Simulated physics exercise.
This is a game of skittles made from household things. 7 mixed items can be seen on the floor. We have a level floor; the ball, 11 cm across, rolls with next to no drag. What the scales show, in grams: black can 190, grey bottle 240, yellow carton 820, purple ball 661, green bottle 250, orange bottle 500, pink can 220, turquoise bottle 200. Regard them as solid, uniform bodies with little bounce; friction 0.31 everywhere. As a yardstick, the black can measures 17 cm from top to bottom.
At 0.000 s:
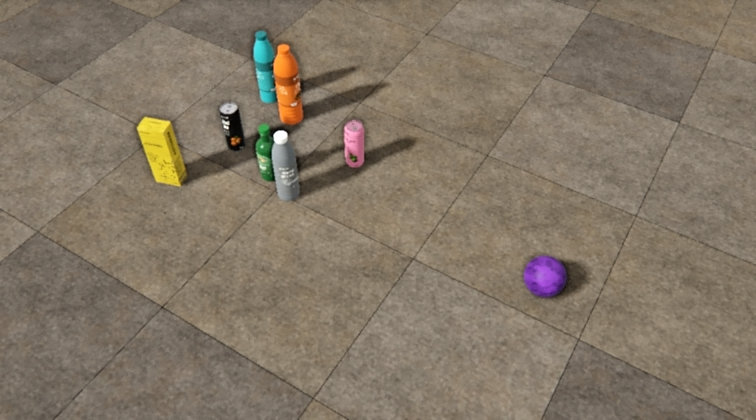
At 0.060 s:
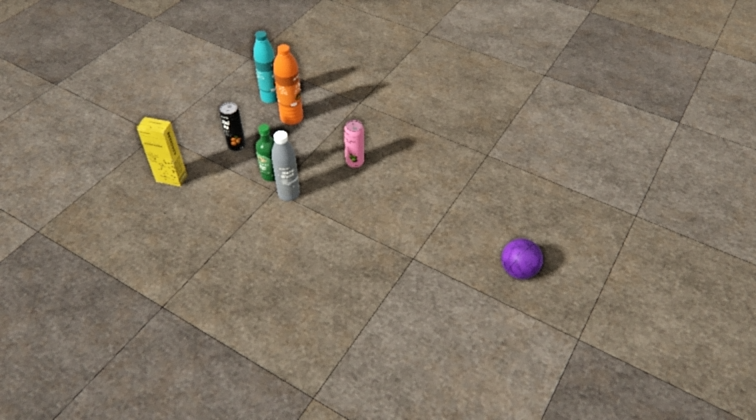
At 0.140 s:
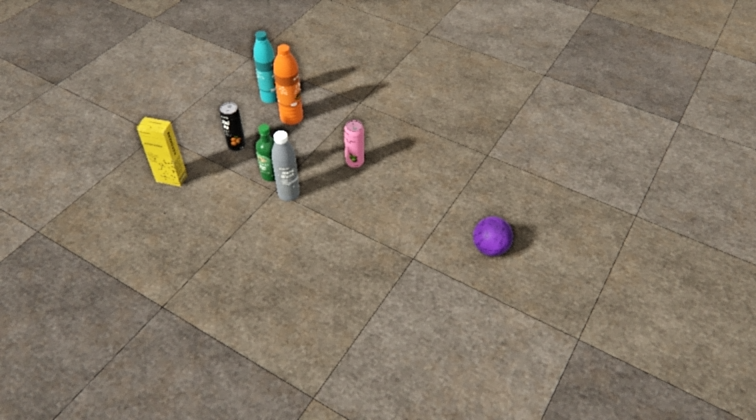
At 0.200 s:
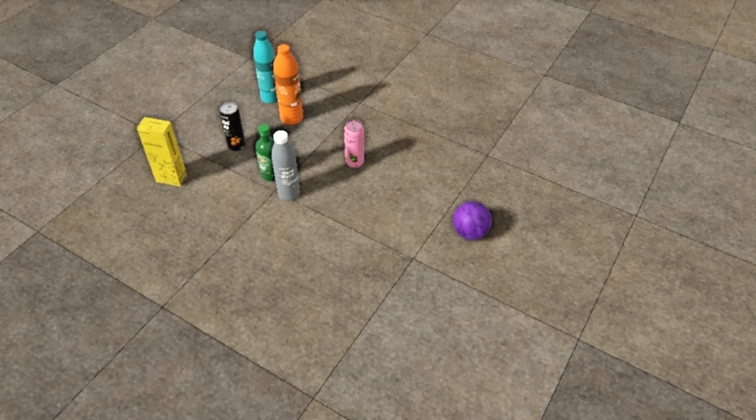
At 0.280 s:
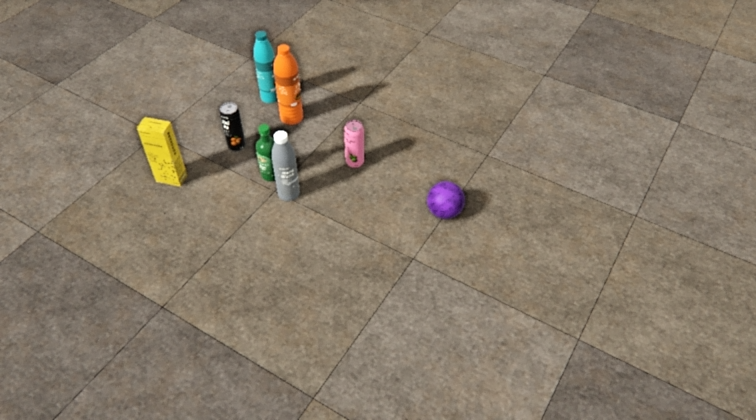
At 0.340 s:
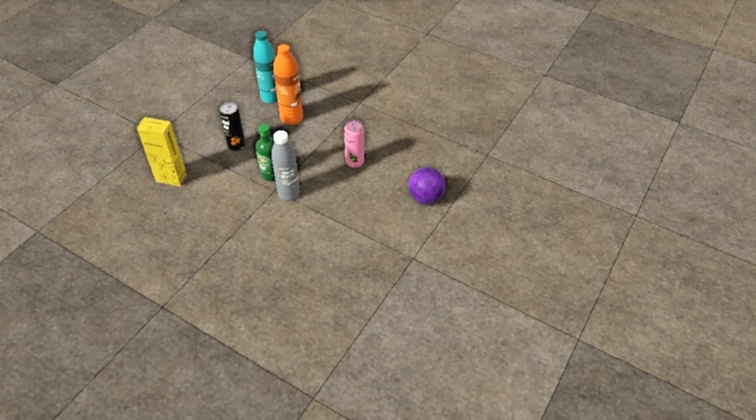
An orange bottle stands beside a turquoise one at the back of a group on a floor of brown and grey tiles, seen from above at an angle. In front of them are a yellow carton at left, a black can, green and grey bottles close together, and a pink can at right. A purple ball rolls steadily from the right up and leftward, nearing the pink can, while everything else stays still.
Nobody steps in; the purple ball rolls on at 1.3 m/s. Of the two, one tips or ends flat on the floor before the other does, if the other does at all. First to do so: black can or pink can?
The second.
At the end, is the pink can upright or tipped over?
In the last frame the pink can does not stay up.
After 1.14 s, ball has run 138 cm; purple ball near (277, 39); pink can on its side near (303, 145).
After 2.24 s, pink can on its side near (304, 134).
In the end (3.3 s), toppled on the floor, pink can; the other 6 under 8 cm from the start. At the end, from the last picture's camera, black can near (233, 128), pink can near (304, 132). Black can was never lost; pink can went at 0.68 s.
